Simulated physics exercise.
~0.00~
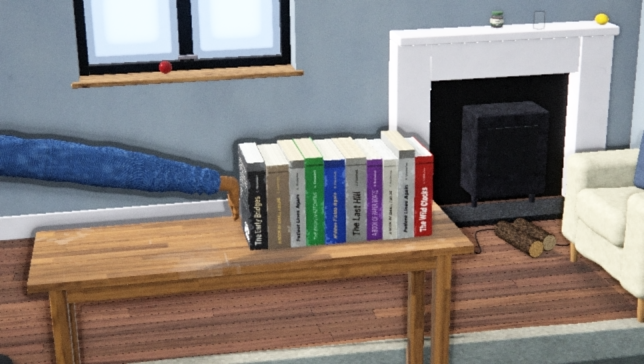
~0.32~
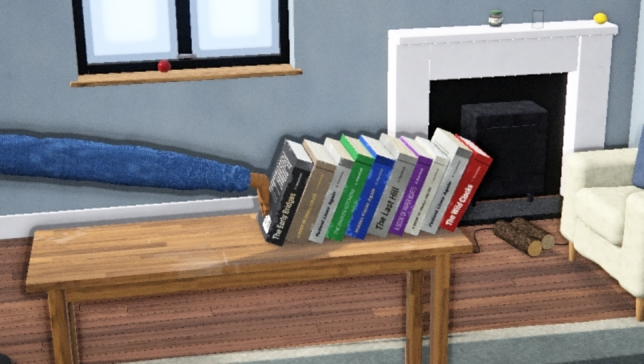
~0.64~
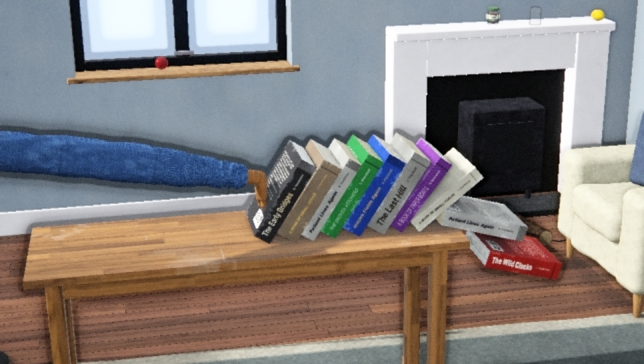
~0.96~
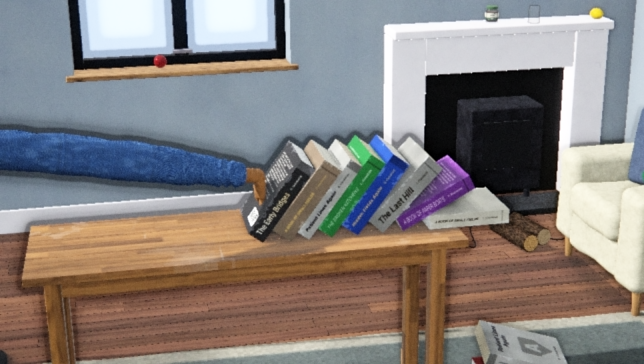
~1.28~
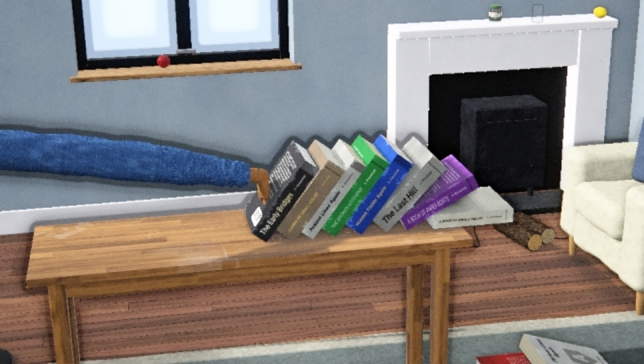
A row of books tips right on a table, and two fall to the floor.
